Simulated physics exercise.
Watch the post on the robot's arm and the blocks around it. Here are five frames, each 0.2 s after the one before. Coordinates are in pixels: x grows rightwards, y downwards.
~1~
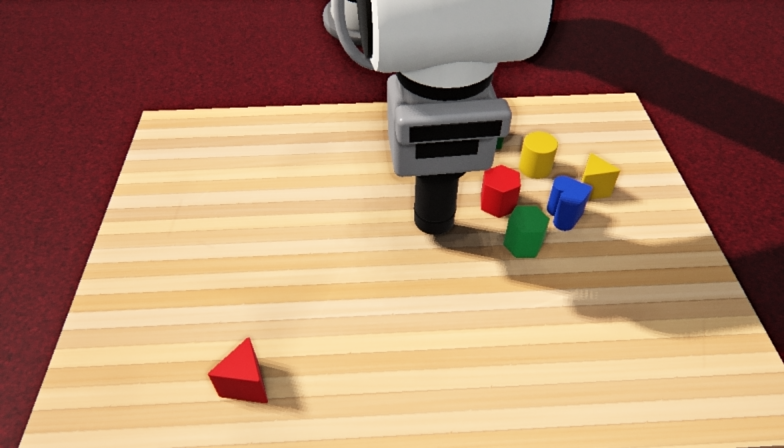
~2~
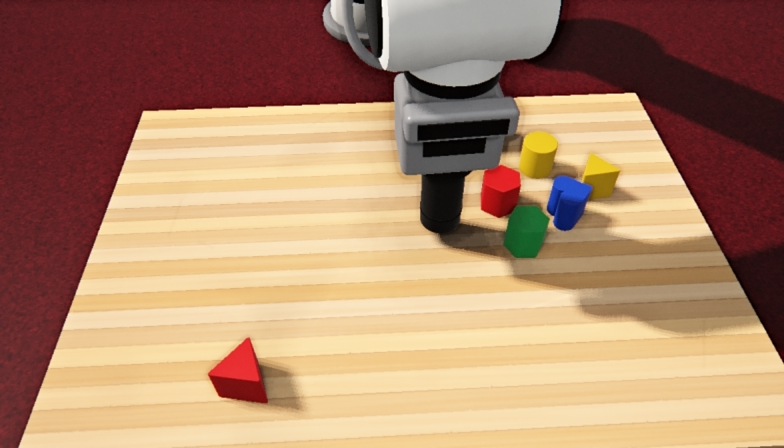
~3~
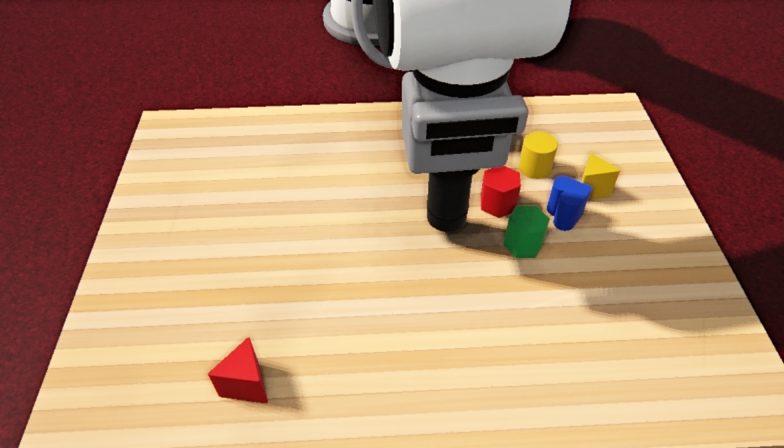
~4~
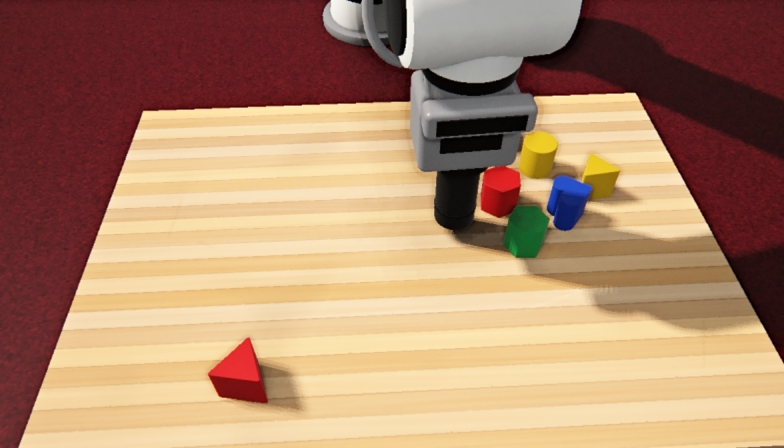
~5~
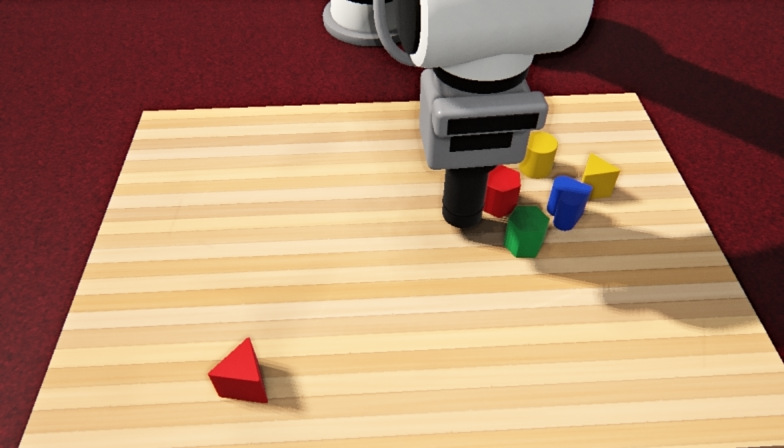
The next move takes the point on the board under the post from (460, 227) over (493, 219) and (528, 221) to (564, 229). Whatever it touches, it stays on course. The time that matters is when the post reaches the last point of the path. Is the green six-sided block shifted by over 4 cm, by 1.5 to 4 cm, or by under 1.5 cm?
It's set to move 1.5-4 cm.
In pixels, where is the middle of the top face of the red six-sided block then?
So, by the moment the path ends, you'll find the top centre of the red six-sided block at (526, 167).
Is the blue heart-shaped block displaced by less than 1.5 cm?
Answer: No.
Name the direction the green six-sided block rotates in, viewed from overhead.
Viewed from above: Clockwise.
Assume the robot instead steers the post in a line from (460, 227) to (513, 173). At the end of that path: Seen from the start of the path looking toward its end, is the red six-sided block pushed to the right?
Yes, that is what happens.
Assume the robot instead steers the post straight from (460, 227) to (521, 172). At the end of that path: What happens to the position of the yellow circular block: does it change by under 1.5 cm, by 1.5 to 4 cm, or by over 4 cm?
It travels between 1.5 and 4 cm.
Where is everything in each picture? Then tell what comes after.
Lower end of the post (434, 221), tops of blocks, red six-sided block (503, 178), green six-sided block (529, 218), blue heart-shaped block (572, 190), yellow triangular piece (599, 166), in the first picture.
Post (440, 220), blocks as before, in the second picture.
Post (447, 218), blocks as before, in the third picture.
Post (454, 217), blocks as before, in the fourth picture.
Post (462, 215), red six-sided block (503, 178), green six-sided block (529, 218), blue heart-shaped block (572, 190), yellow triangular piece (599, 166), in the fifth picture.
The first path, step by step. One third of the way, post (496, 207); red six-sided block (518, 171).
Two thirds of the way, post (532, 209); red six-sided block (526, 167), turned 20° anticlockwise; green six-sided block (543, 224), turned 50° clockwise.
At the end, post (568, 217); red six-sided block (526, 167), turned 20° anticlockwise; green six-sided block (550, 227), turned 75° clockwise; blue heart-shaped block (597, 189), turned 25° anticlockwise; yellow triangular piece not moved.
